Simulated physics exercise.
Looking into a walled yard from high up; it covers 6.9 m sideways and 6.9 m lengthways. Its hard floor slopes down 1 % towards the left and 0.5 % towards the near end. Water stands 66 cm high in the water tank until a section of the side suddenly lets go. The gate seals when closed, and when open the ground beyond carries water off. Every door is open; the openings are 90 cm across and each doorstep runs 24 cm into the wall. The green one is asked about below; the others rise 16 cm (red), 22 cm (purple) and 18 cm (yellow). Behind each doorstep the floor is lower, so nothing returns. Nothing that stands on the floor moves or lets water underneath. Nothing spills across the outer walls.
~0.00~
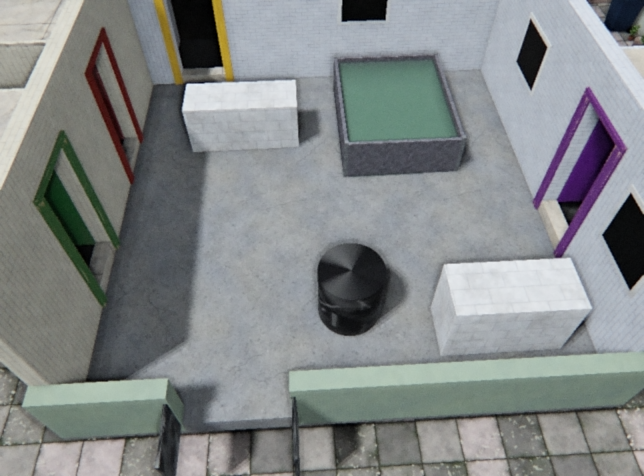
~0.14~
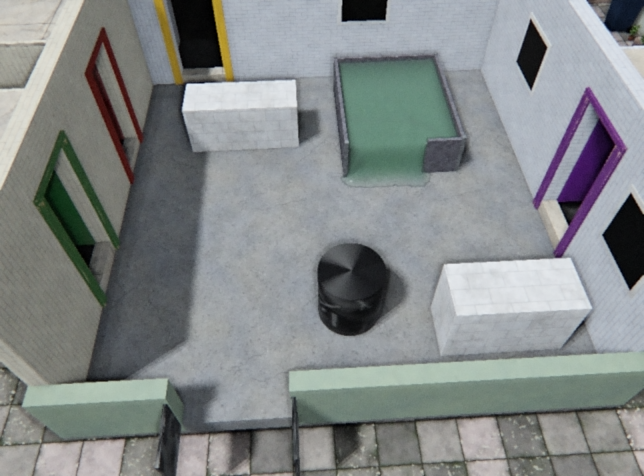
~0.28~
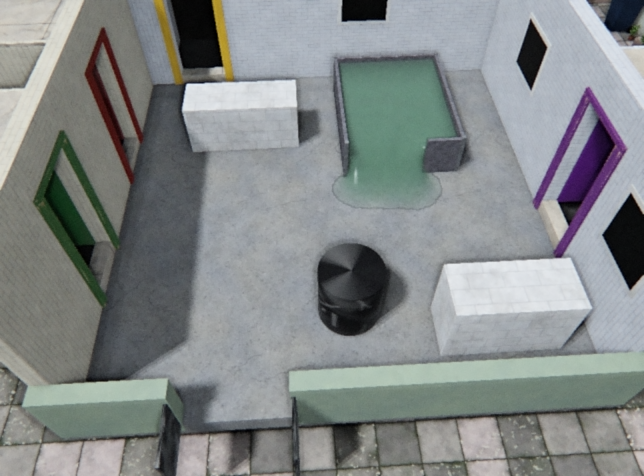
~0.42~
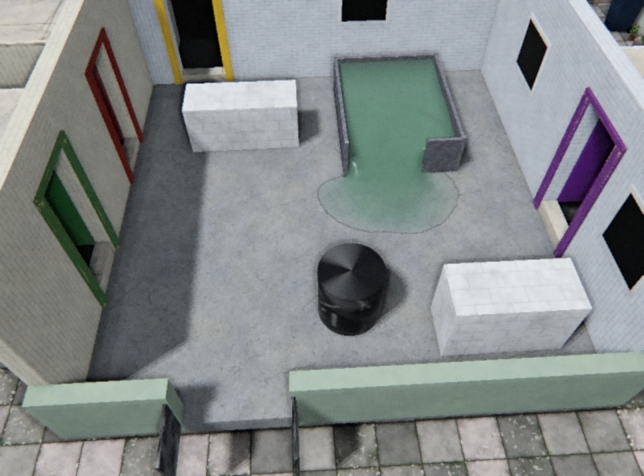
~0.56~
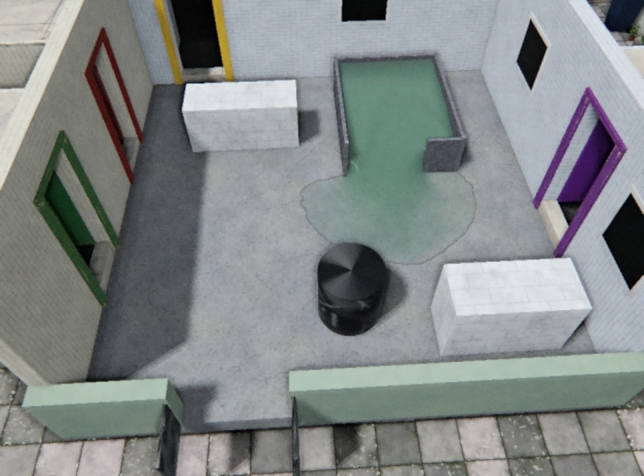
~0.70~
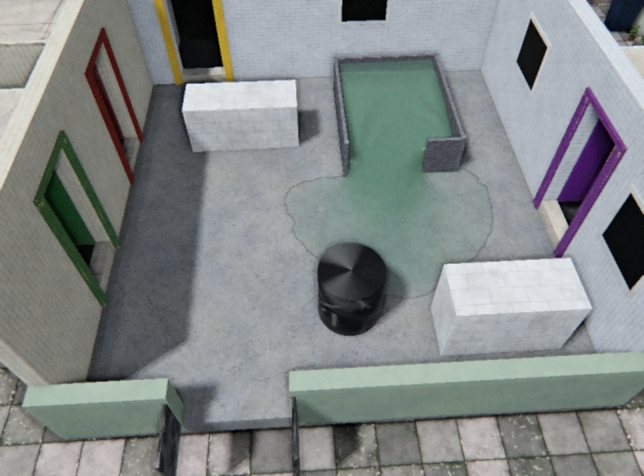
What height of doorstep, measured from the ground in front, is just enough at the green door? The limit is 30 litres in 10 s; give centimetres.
It would have to be roughly 9.5 cm high.
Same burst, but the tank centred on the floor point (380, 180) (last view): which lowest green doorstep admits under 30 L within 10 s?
About 12.5 cm.
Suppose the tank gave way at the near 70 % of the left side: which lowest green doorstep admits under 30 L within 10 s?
Then roughly 14.0 cm.
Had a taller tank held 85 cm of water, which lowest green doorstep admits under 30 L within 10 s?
Then roughly 13.0 cm.
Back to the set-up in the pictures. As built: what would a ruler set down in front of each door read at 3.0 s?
In cm: Green 2, red 0, purple 9, yellow 0.
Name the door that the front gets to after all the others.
The yellow one.
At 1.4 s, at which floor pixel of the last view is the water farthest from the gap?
Around (359, 394).
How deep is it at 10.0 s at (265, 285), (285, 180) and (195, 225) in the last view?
In that order: 6, 3 and 6 cm.
After 1.4 s water covers 25 % of the floor, deepest (36 cm) near (347, 278); it has not reached the green door.
After 3.0 s water covers 50 % of the floor, deepest (32 cm) near (80, 411); 2 cm at the green door, 0 litres in over its 23 cm doorstep.
After 10.0 s water covers 100 % of the floor, deepest (14 cm) near (80, 411); 11 cm at the green door, 0 litres in over its 23 cm doorstep.
At the green door as built, the water arrived by 3.0 s and peaked near 15 cm at 4.8 s.
With a doorstep of 8 cm, 55 litres would have come in within the 10 s; with 10.5 cm, 20 litres. So under 30 litres takes about 9.5 cm.
